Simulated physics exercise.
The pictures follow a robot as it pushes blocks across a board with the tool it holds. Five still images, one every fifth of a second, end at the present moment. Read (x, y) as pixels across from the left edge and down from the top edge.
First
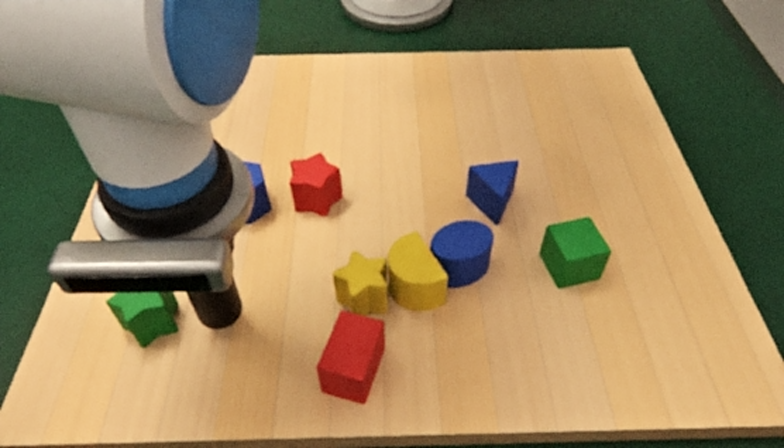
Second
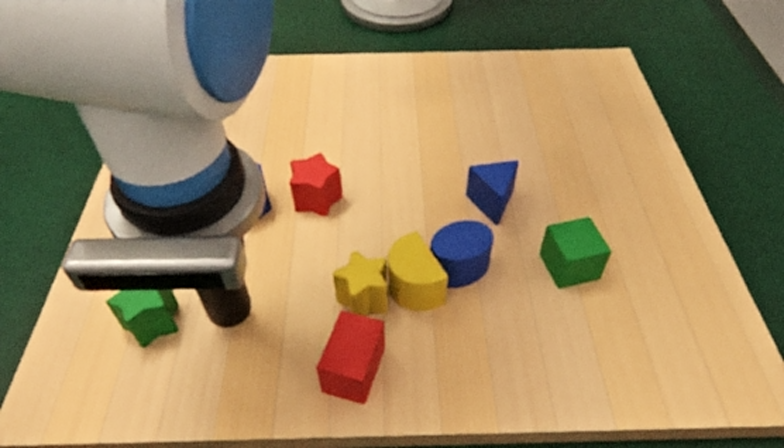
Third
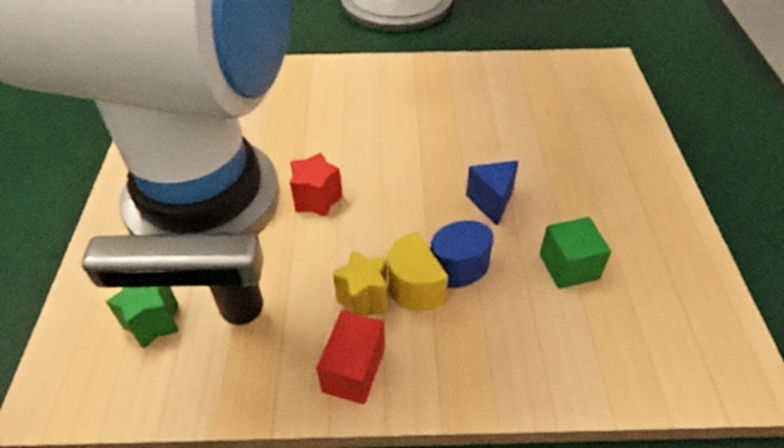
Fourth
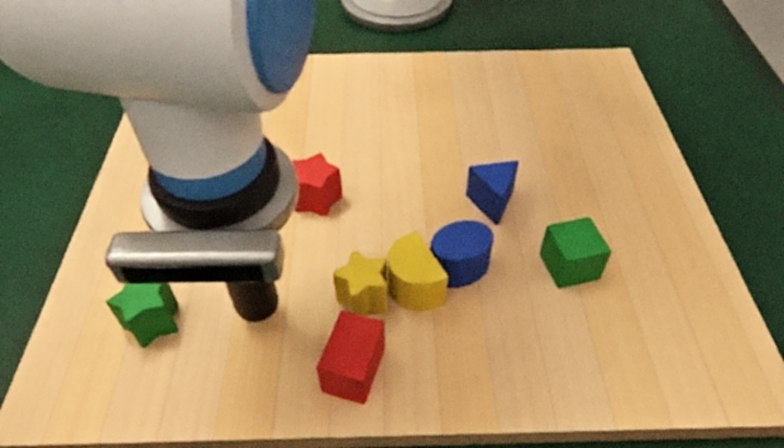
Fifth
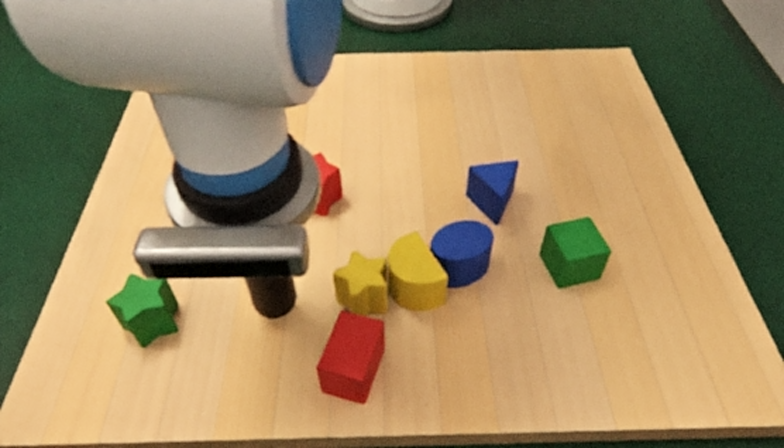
A white and blue robot arm with a dark cylindrical tip reaches over the left side of a pale wooden board on a green surface, seen from above at an angle. A green star sits at left, red and blue pieces behind, yellow pieces and a red block near the middle, and a green block at right. The arm glides slowly rightward, touching nothing, while the blocks and view stay still.
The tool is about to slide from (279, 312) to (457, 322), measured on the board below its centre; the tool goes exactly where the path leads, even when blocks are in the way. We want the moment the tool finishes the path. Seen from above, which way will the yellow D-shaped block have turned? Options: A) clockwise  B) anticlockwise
I choose B.
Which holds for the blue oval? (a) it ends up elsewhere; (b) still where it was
Answer: A.
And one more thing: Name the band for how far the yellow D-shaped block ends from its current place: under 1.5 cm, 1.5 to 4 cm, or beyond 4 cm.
Movement: Over 4 cm.
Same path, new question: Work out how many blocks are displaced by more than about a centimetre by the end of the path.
A group of three or more is moved.
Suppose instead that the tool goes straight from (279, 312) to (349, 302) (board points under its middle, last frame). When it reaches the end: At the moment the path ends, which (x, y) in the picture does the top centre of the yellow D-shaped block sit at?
(442, 253)
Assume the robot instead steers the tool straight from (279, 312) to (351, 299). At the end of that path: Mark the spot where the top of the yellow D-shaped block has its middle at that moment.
By then it is at (445, 253).
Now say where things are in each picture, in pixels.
Lower end of the tool (221, 312), tops of blocks, red oblong block (351, 343), yellow star block (362, 271), yellow D-shaped block (414, 259), blue oval (462, 239), in the first frame.
Tool (230, 310), blocks as before, in the second frame.
Tool (242, 308), blocks as before, in the third frame.
Tool (258, 305), blocks as before, in the fourth frame.
Tool (276, 302), red oblong block (351, 343), yellow star block (362, 271), yellow D-shaped block (414, 259), blue oval (462, 239), in the fifth frame.
The first path, step by step. One third of the way, tool (336, 305); yellow star block (377, 266), turned 15° anticlockwise; yellow D-shaped block (423, 256), turned 15° clockwise; blue oval (472, 237).
Two thirds of the way, tool (398, 308); yellow star block (413, 258), turned 30° anticlockwise; yellow D-shaped block (452, 239); blue oval (500, 224), turned 15° clockwise.
At the end, tool (459, 312); red oblong block not moved; yellow star block (438, 261), turned 75° anticlockwise; yellow D-shaped block (459, 226), turned 20° anticlockwise; blue oval (510, 215), turned 35° clockwise.
